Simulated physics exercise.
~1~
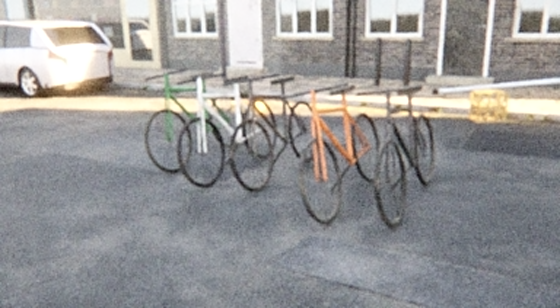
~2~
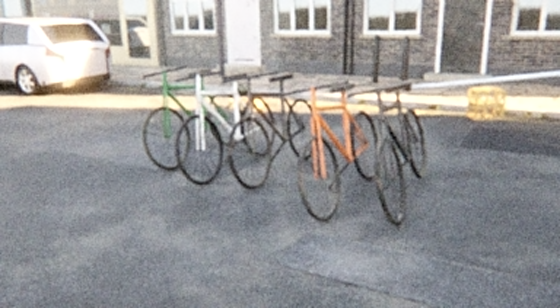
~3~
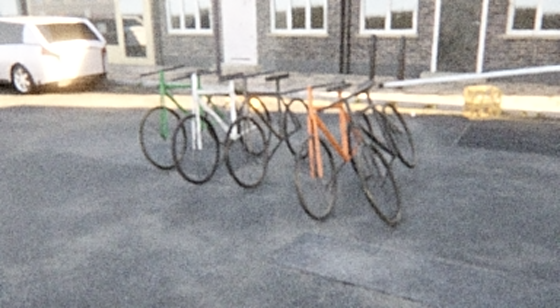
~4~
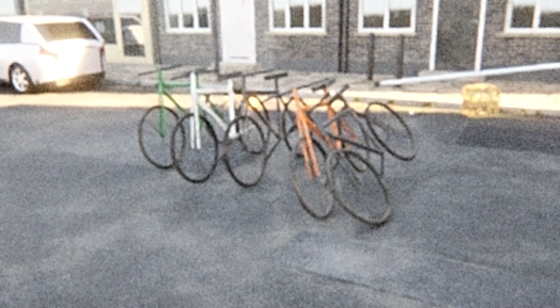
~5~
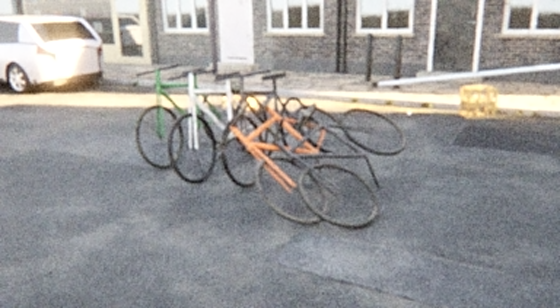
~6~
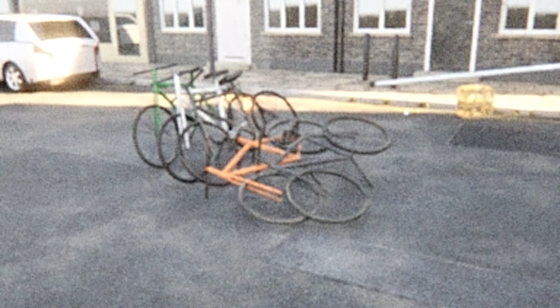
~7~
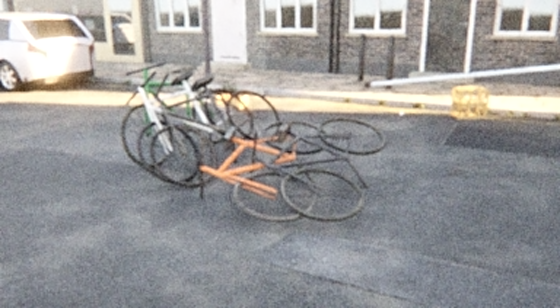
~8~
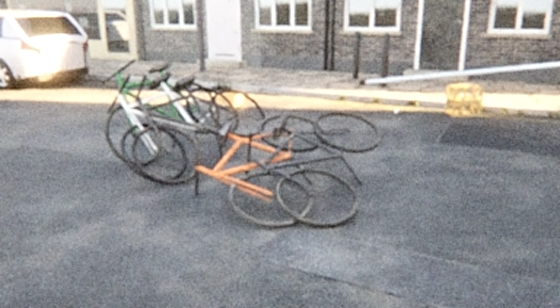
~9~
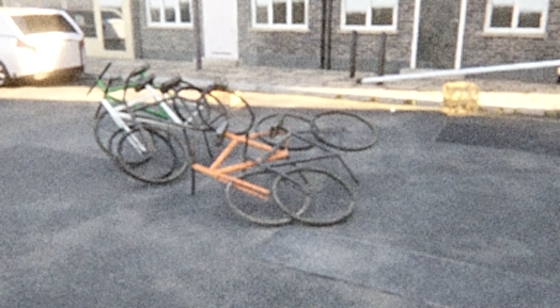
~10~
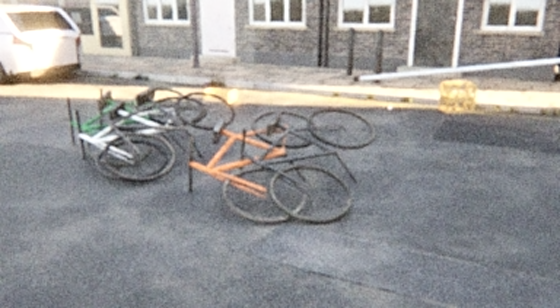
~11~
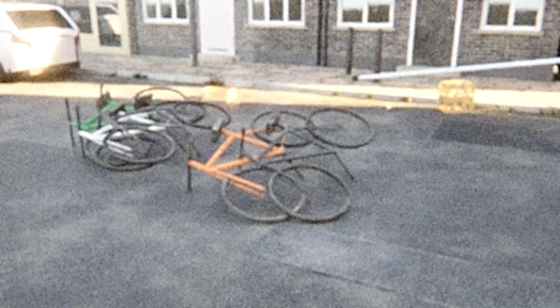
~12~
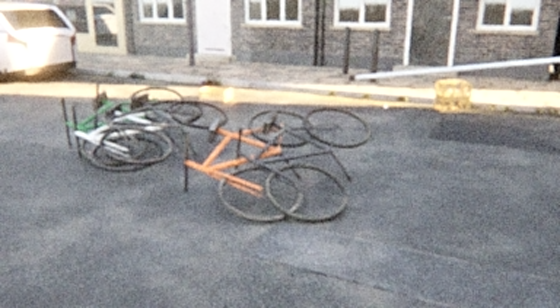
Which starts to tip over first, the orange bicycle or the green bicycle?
The orange bicycle starts to tip first. The green bicycle stays upright until the orange one is already down, and then it goes over to the left too.
Five bikes in a row by a road topple left in turn until none stands.
